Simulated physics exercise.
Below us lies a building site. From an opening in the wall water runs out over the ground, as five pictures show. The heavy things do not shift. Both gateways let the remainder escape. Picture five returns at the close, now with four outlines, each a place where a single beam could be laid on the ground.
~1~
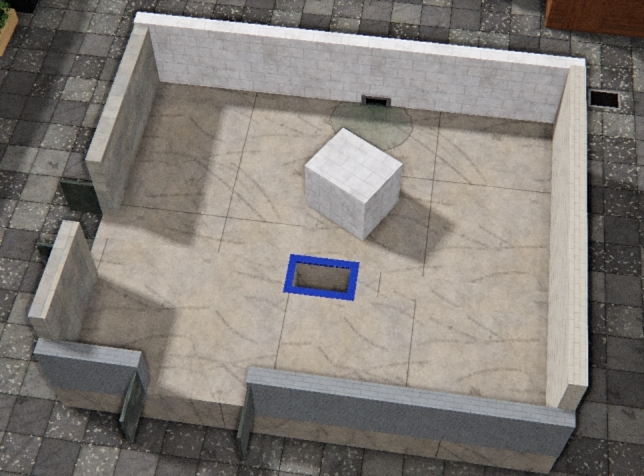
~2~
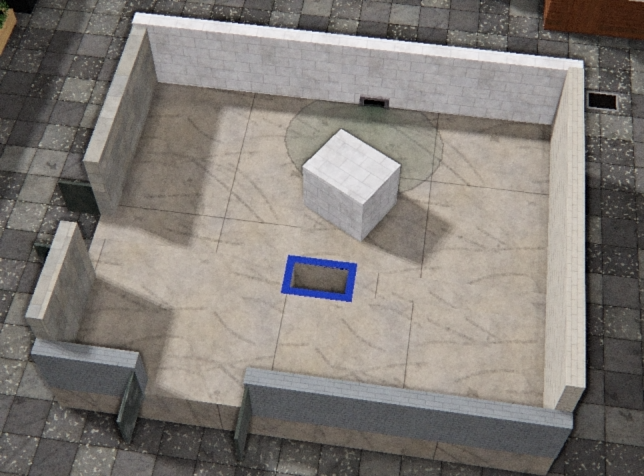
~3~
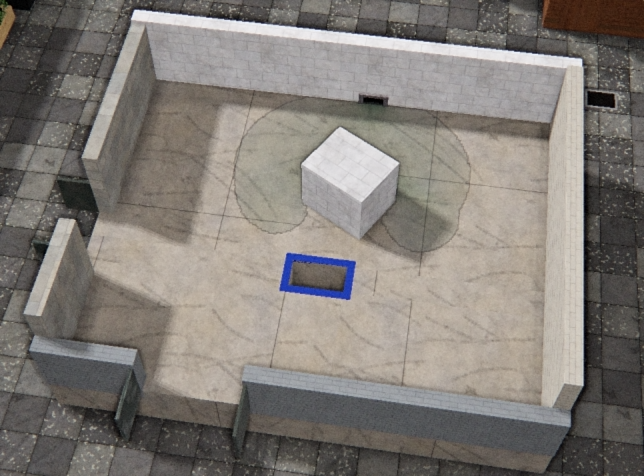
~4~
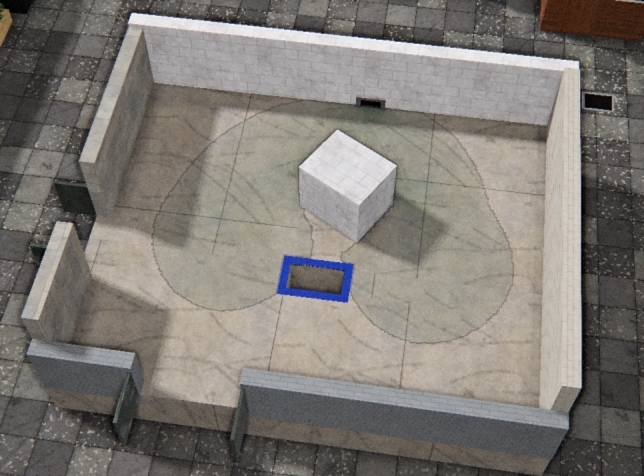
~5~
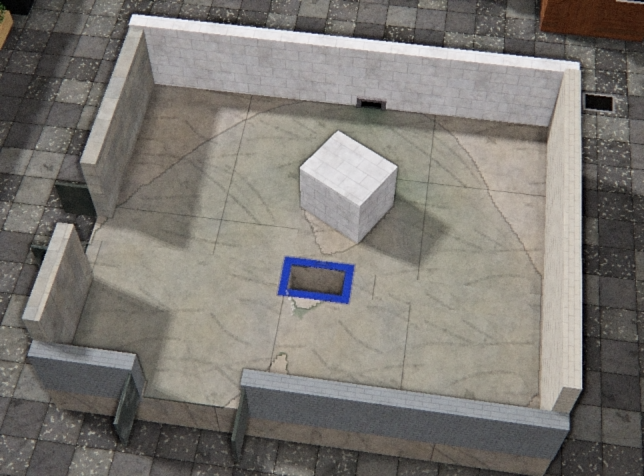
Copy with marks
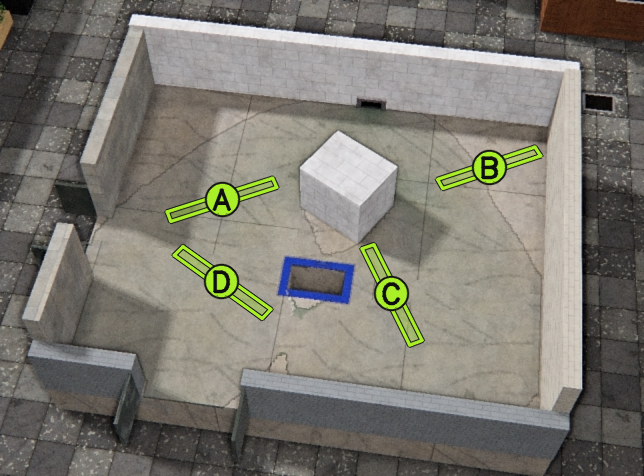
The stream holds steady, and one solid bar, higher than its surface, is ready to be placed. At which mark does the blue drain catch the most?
The best position is D.
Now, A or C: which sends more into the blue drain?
It is A.
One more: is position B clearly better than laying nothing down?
No, hardly at all.
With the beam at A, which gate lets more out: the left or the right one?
The right gate.
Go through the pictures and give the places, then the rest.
The first picture shows outfall at (376, 101); blue drain at (322, 277); open gate at (202, 385); open gate at (108, 244); front seen at (405, 135), 3 % of the ground wet; blue drain still dry.
The second picture shows front seen at (420, 182), 10 % of the ground wet; blue drain still dry.
The third picture shows front seen at (268, 224), 20 % of the ground wet; blue drain still dry.
The fourth picture shows front seen at (201, 300), 41 % of the ground wet; blue drain still dry.
The fifth picture shows front seen at (86, 326), 70 % of the ground wet; blue drain taking water.
On the marked copy, A from (168, 216) to (274, 182); B from (440, 183) to (537, 151); C from (367, 246) to (415, 342); D from (178, 250) to (266, 313).
Choosing A, about 8 % of the stream goes into the blue drain, about 92 % out by the gates.
Choosing B, about 6 % of the stream goes into the blue drain, about 93 % out by the gates.
Choosing C, about 4 % of the stream goes into the blue drain, about 96 % out by the gates.
Choosing D, about 11 % of the stream goes into the blue drain, about 87 % out by the gates.
